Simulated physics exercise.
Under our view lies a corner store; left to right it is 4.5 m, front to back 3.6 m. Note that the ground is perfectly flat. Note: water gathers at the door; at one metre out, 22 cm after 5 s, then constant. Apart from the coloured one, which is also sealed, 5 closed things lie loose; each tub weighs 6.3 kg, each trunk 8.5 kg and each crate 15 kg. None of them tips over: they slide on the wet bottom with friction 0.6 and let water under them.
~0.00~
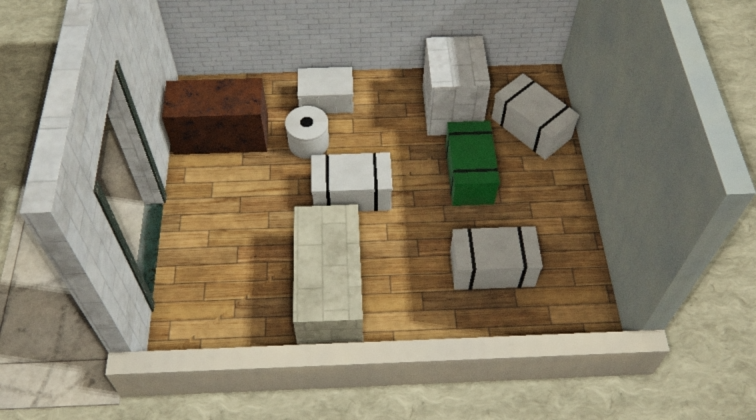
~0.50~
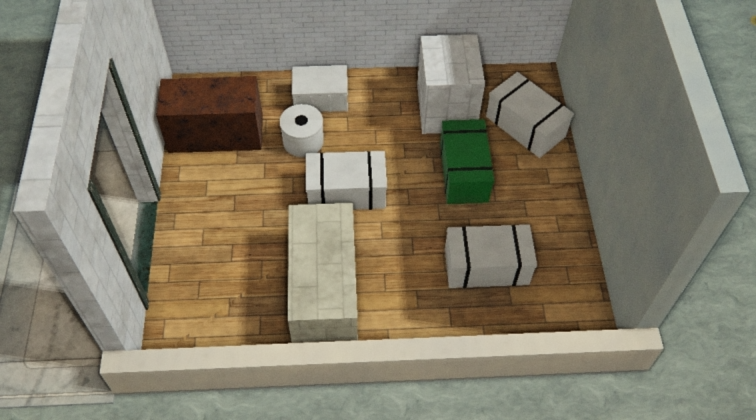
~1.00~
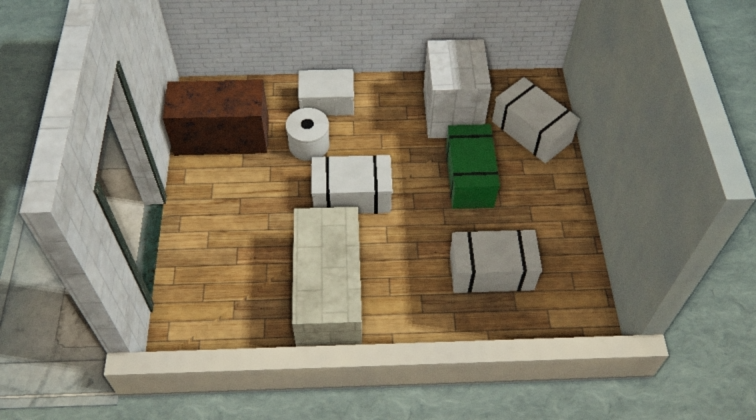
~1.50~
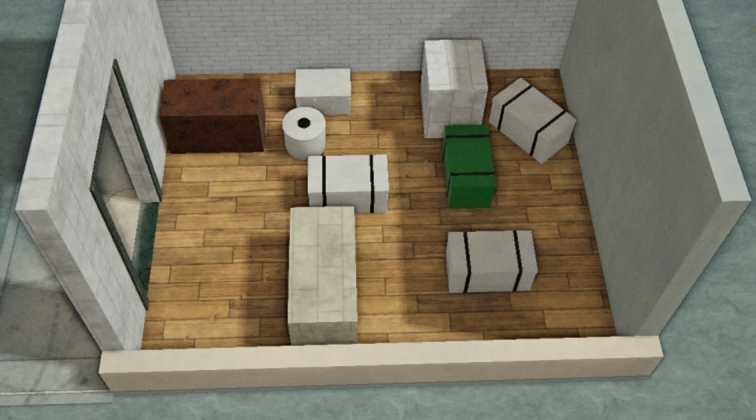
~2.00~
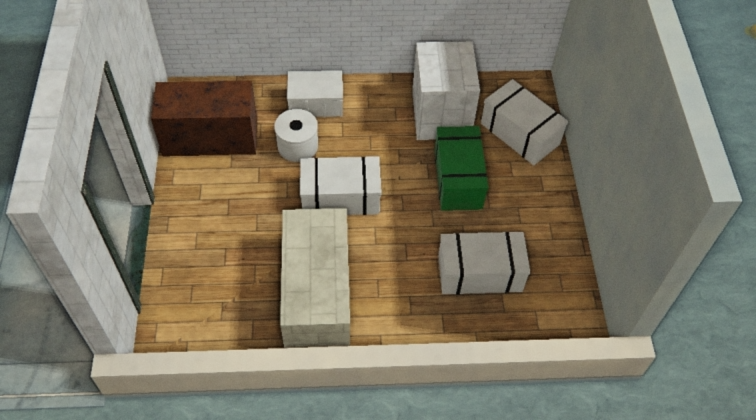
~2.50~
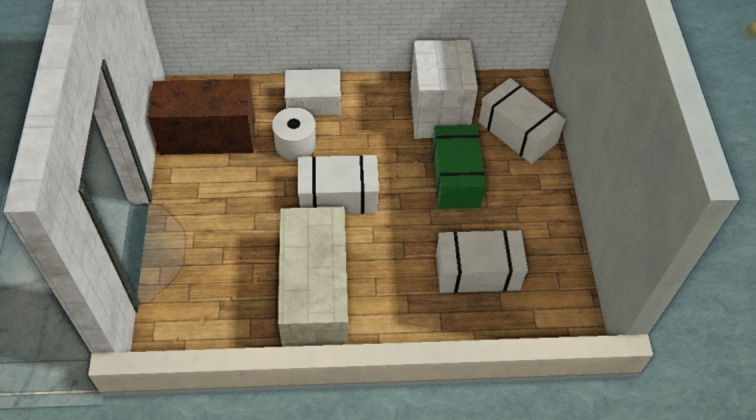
At the start, a green trunk, pale boxes, a reddish-brown block and a white roll sit on a roofless room's wooden floor, with dry, sandy ground outside. Bluish water then covers that ground as the view shifts slightly, and finally a faint, clear patch spreads inside the left doorway; nothing indoors moves.
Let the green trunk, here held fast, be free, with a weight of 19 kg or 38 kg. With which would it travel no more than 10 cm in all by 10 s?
Only the greater amount keeps it steady.
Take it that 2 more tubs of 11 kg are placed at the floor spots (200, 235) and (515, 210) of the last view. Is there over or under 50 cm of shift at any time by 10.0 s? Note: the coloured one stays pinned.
In that order: More, short of it.
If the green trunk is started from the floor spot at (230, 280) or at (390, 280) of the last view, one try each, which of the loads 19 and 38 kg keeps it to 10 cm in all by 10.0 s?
Taking them in turn, neither mass keeps it, and the lighter mass keeps it.
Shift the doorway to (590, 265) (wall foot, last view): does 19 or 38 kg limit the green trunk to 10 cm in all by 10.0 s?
Then only the bigger mass works.
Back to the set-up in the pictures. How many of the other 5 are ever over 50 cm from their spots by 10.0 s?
Total: 3.
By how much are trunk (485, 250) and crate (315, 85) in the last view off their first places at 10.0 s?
They sit 60 cm and 50 cm away, in the order given.
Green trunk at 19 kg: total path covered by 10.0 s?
It would cover some 100 cm all told.
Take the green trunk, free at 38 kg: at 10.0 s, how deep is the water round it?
Around 6 cm.
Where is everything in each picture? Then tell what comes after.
In the first picture, the green trunk at (473, 152), on the bottom; 0.0 m2 under water; 0 of 6 have shifted.
In the second picture, the green trunk at (468, 150) rests on the ground; 0.0 m2 under water; 0 of 6 have shifted.
In the third picture, the green trunk at (473, 155), on the bottom; 0.0 m2 under water; 0 of 6 have shifted.
In the fourth picture, the green trunk at (470, 155) rests on the ground; 0.0 m2 under water; 0 of 6 have shifted.
In the fifth picture, the green trunk at (462, 157) rests on the ground; water covers 0.0 m2; 0 of 6 have shifted.
In the sixth picture, the green trunk at (460, 155) rests on the ground; water covers 0.3 m2; 0 of 6 have shifted.
After 3.5 s the green trunk would be 0 cm from its start with 19 kg and 0 cm from its start with 38 kg; 0 cm of water round it then.
After 4.5 s the green trunk would be 0 cm from its start with 19 kg and 0 cm from its start with 38 kg; 0 cm of water round it then.
After 7.0 s the green trunk would be 6 cm from its start with 19 kg and 0 cm from its start with 38 kg; 5 cm of water round it then.
After 10.0 s the green trunk would be 101 cm from its start with 19 kg and 0 cm from its start with 38 kg; 6 cm of water round it then.
